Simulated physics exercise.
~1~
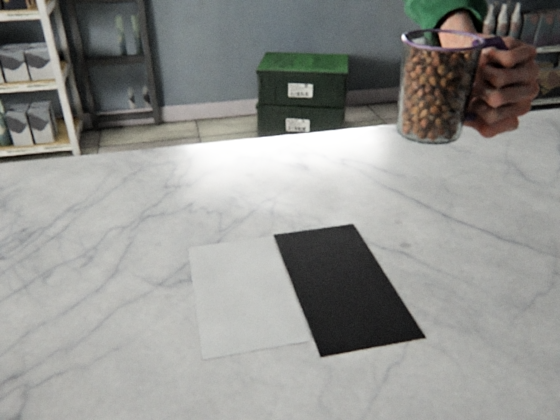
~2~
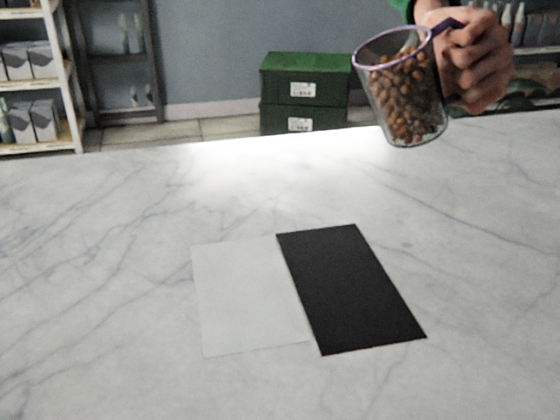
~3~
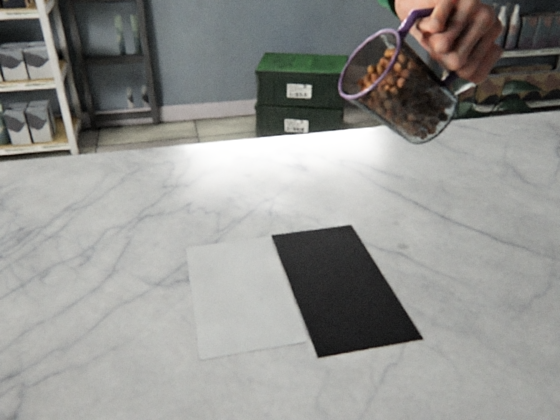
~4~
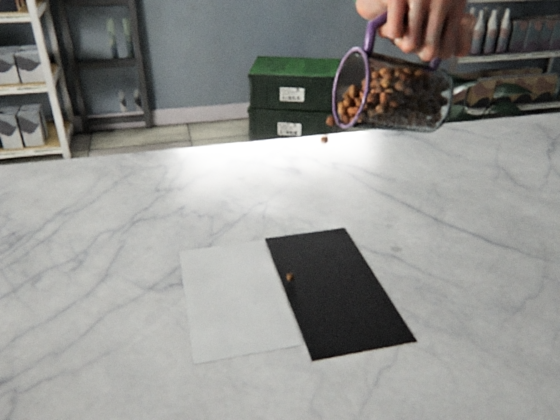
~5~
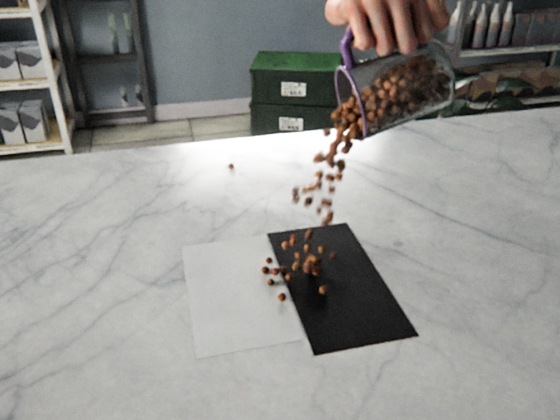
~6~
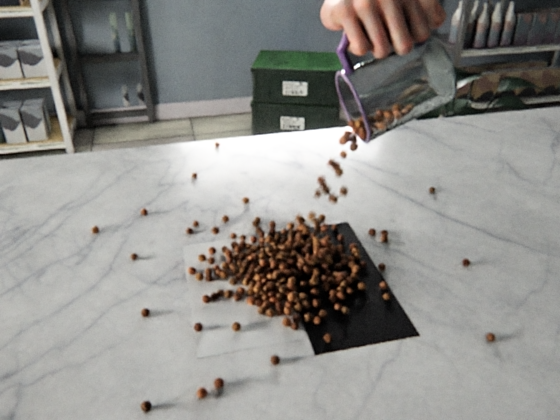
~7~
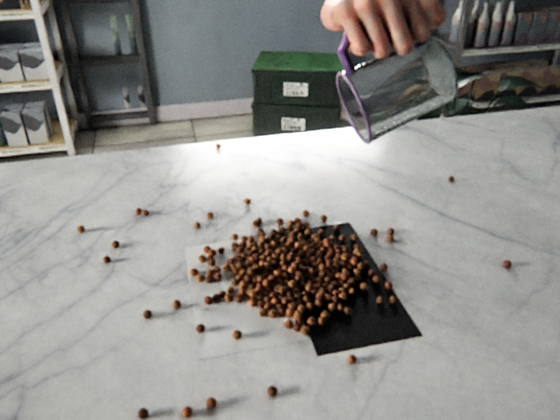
A hand holds a clear cup with a purple rim, full of small brown cereal balls, at the upper right above a grey-veined white marble table, viewed from above at an angle. A white mat and a black mat lie side by side on the table, with shelves and green boxes behind. The hand moves the cup left and tips it onto its side. A few balls drop first, then a thick stream pours down and heaps across both mats. The cup ends empty, still tilted, with stray balls scattered around the pile.
